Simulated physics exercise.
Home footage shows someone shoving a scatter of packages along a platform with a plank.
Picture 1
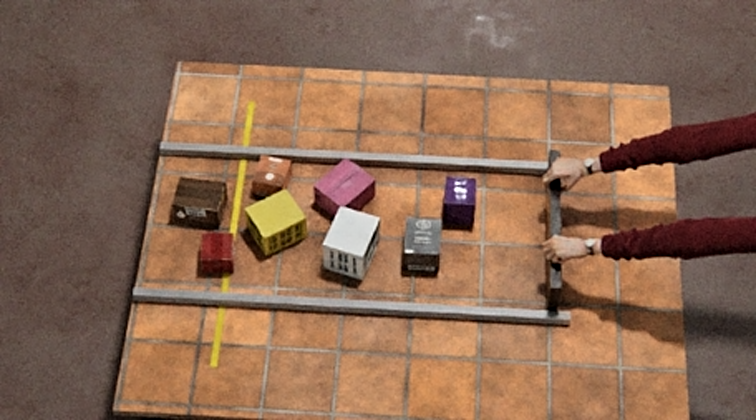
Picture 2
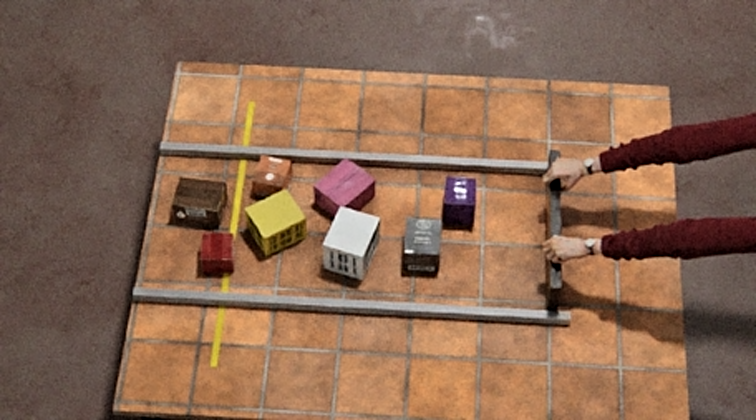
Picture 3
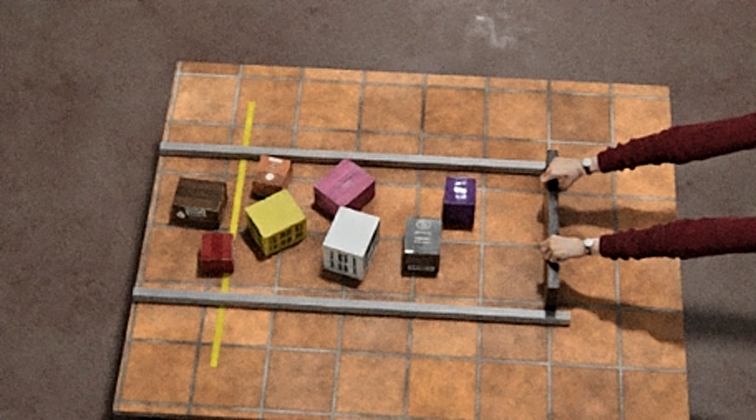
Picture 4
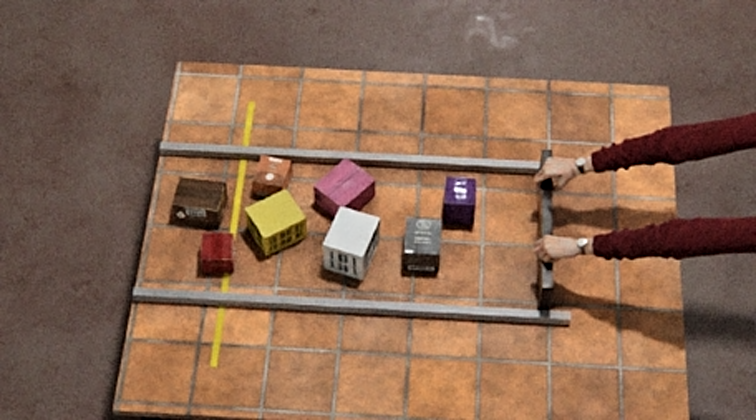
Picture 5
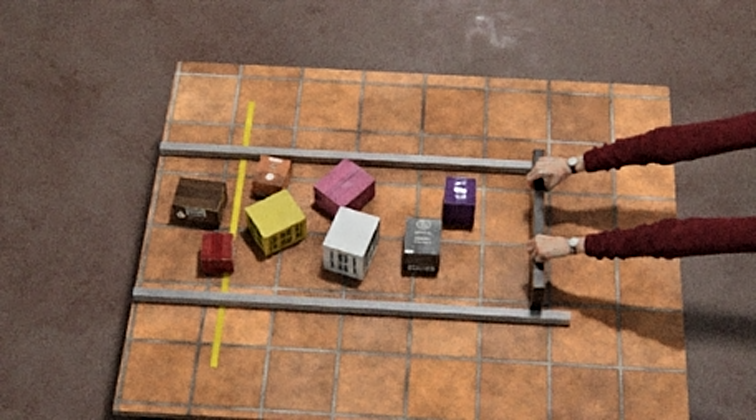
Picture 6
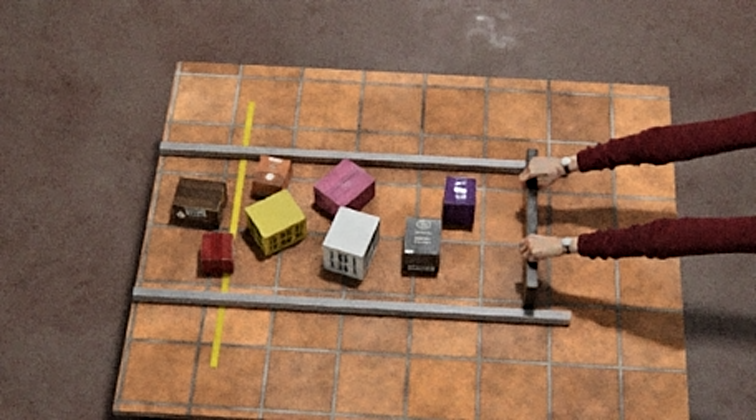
On a tiled platform between two metal rails, eight boxes of various colours sit scattered, a few near a yellow strip on the left. Two hands in dark red sleeves grip a plank at the right, hold it nearly still, then slide it slightly left, while the boxes stay in place, untouched.
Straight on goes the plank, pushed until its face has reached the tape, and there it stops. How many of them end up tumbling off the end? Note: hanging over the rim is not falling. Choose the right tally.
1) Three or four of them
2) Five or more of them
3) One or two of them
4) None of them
The answer is 1.
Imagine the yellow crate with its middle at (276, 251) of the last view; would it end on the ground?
In that case it ends up off.
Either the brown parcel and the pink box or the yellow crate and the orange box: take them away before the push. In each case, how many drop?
That makes 1 fallen, then 2 fallen in the other try.
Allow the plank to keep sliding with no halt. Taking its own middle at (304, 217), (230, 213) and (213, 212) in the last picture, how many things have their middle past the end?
Result per place: 0; 4; 4.
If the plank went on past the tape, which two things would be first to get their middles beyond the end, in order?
It would be the brown parcel and after it the yellow crate.
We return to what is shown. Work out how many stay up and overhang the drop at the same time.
0 overhanging.
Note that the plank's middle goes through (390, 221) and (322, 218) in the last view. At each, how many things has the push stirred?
Respectively 4 and 8.
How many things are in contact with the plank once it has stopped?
Count recorded: 2.
A little later, none off yet; brown parcel at rest near (200, 202); red box at rest near (218, 253); orange box at rest near (272, 178).
When it is over, the number that fall off is three or four; down, yellow crate, orange box, red box and brown parcel.
